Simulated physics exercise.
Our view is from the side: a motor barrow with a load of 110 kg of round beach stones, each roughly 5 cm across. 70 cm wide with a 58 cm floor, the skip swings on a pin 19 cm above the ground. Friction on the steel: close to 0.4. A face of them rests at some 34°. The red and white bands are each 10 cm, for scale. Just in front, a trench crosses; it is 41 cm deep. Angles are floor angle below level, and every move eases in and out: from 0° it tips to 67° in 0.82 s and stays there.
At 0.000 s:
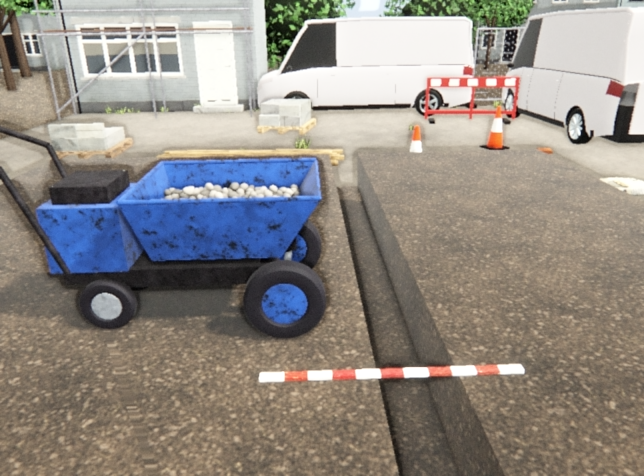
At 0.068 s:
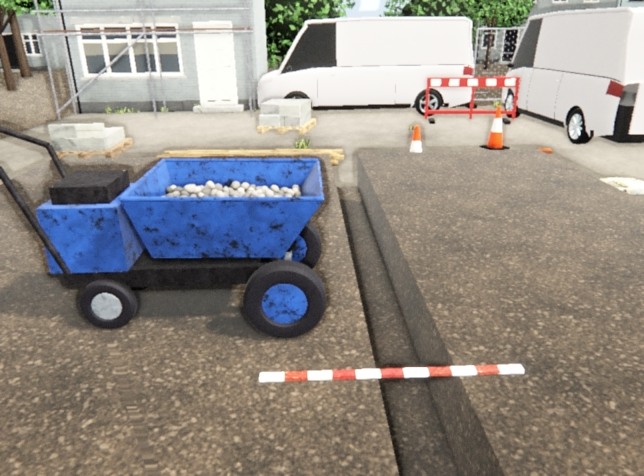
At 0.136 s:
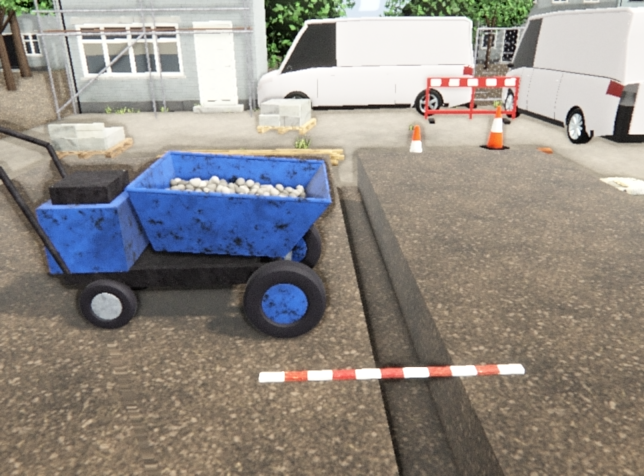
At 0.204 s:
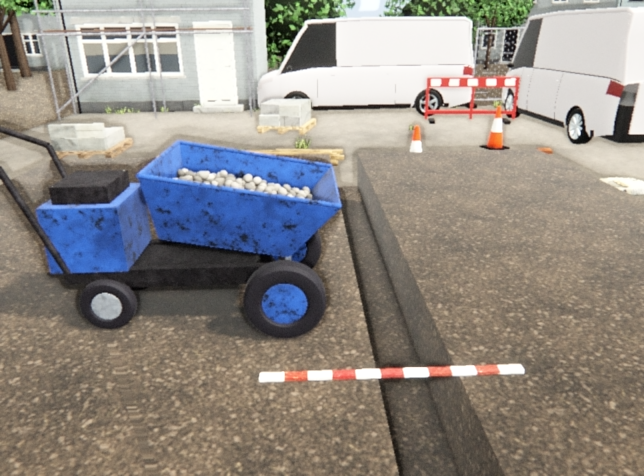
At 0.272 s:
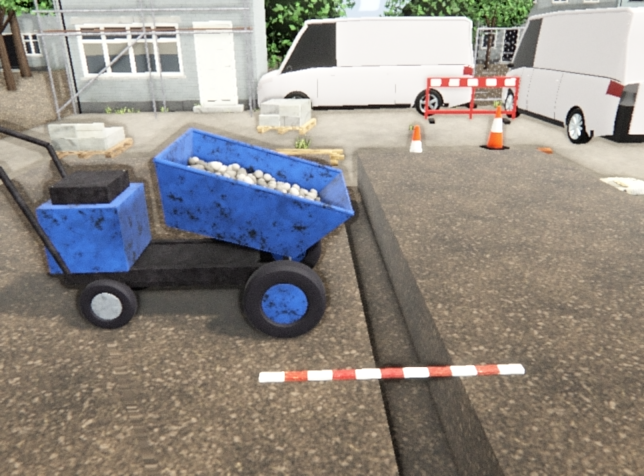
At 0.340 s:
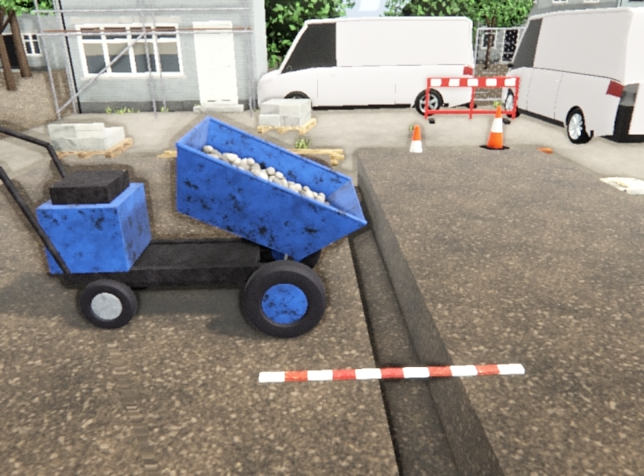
In the video, a blue motor barrow loaded with round pale stones stands beside a trench near a red and white striped pole, and its skip gradually tilts forward to the right, its rear end rising while the wheels stay still.
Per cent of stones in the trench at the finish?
About 58 %.
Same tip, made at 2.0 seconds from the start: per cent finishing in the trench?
With that timing, about 75 per cent.
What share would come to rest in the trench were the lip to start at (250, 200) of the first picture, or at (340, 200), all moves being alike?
The first gives about 80 percent and the second about 40 percent.
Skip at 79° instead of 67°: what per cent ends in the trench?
In that case around 55 percent.
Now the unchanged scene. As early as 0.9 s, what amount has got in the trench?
At that moment: Approx. 15 %.
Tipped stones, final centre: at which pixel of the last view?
(416, 342).
After 0.6 s the floor is at 57°; 100 % in the skip; the foremost stones are at (367, 243).
After 0.9 s the floor is at 67°; 80 % in the skip, 14 % in the trench, 6 % past the trench; the foremost stones are at (455, 297).
After 1.3 s the floor is at 67°; 38 % in the skip, 22 % in the trench, 41 % past the trench; the foremost stones are at (559, 301).
After 3.2 s the floor is at 67°; 0 % in the skip, 58 % in the trench, 42 % past the trench; the foremost stones are at (637, 277).
